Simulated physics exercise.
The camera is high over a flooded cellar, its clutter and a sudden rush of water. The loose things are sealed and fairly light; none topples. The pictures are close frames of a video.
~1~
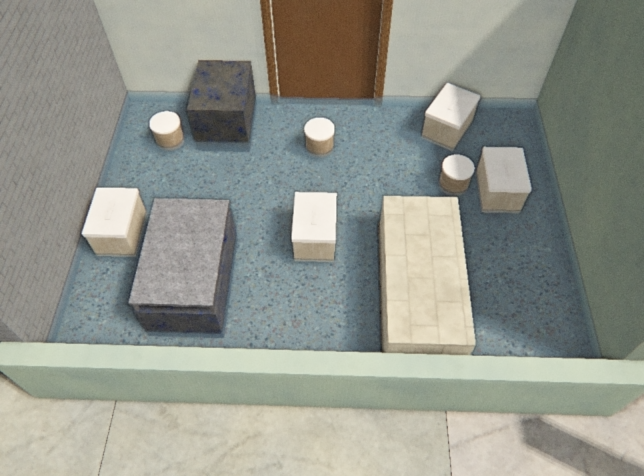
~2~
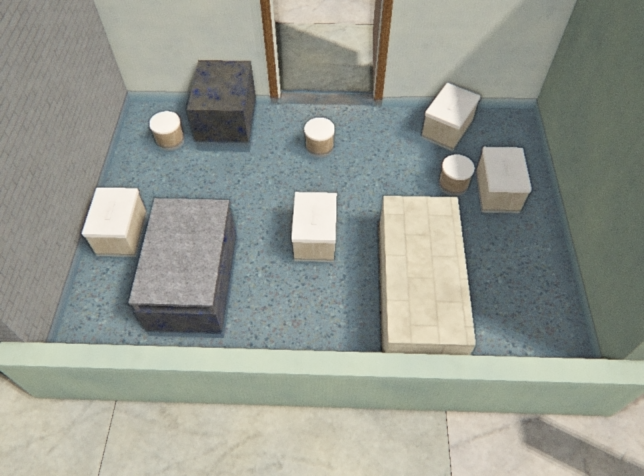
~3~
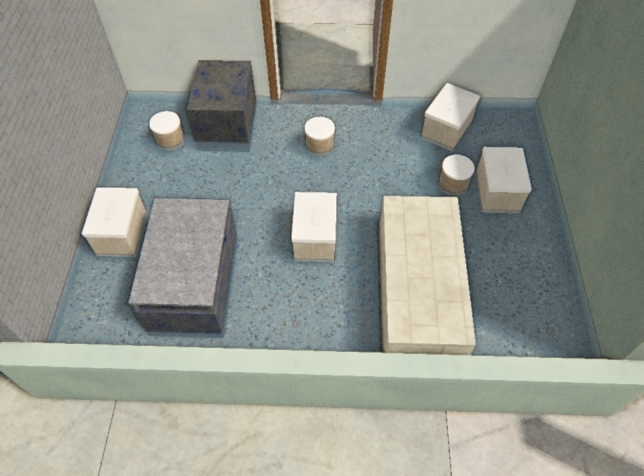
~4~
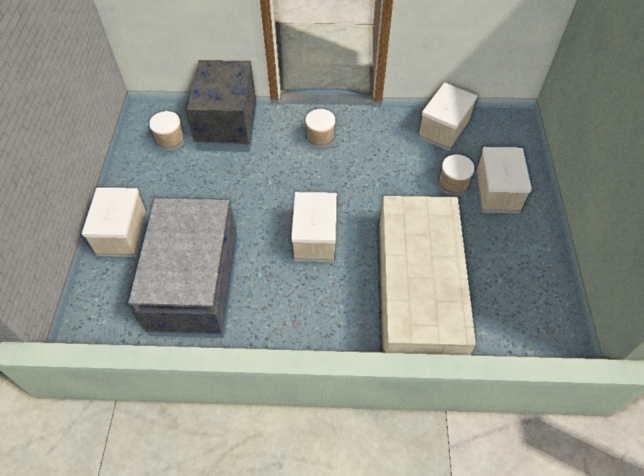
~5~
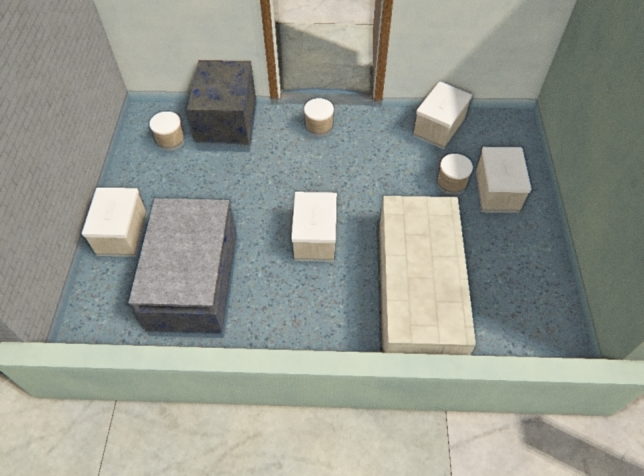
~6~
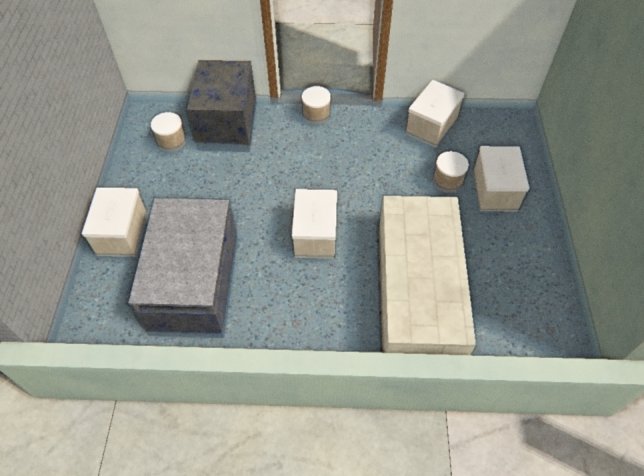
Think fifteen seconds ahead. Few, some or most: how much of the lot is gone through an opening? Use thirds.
That comes to two thirds or more.
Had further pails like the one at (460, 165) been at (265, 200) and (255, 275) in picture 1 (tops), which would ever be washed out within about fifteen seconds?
In that order: Carried outside, no.
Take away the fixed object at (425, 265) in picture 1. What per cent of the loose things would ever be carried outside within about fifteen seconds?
Roughly 70 per cent.
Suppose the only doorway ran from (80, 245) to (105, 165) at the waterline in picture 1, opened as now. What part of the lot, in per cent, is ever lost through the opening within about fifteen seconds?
About 60 per cent.
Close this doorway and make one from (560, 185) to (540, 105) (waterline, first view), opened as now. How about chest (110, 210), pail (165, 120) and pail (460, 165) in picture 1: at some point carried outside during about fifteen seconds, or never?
In turn: No, still in, carried outside.
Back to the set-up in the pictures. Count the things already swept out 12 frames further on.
The number is 2.
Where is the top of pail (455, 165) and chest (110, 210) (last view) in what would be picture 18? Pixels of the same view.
Close to (395, 127) and (144, 190).
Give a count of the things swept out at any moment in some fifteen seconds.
6 of them.
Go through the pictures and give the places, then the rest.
The first frame shows a pail at (320, 128), afloat; a chest at (453, 104), afloat; 0 of 7 have shifted.
The second frame shows a pail at (320, 128), afloat; a chest at (453, 104), afloat; 0 of 7 have shifted.
The third frame shows a pail at (320, 128), afloat, close to its start; a chest at (453, 104), afloat; 0 of 7 have shifted.
The fourth frame shows a pail at (320, 120) floats, close to its start; a chest at (450, 104) floats, close to its start; 1 of 7 have shifted.
The fifth frame shows a pail at (319, 109) floats, a stride from its start; a chest at (445, 102), afloat, close to its start; 2 of 7 have shifted.
The sixth frame shows a pail at (316, 96) floats, a stride from its start; a chest at (437, 101) floats, close to its start; 3 of 7 have shifted.
A moment on, 1 of 7 are out; 6 afloat.
Next, 2 of 7 are out; 5 afloat.
Later, 5 of 7 are out; 2 afloat.
In the end, 6 of 7 are out; 1 afloat.
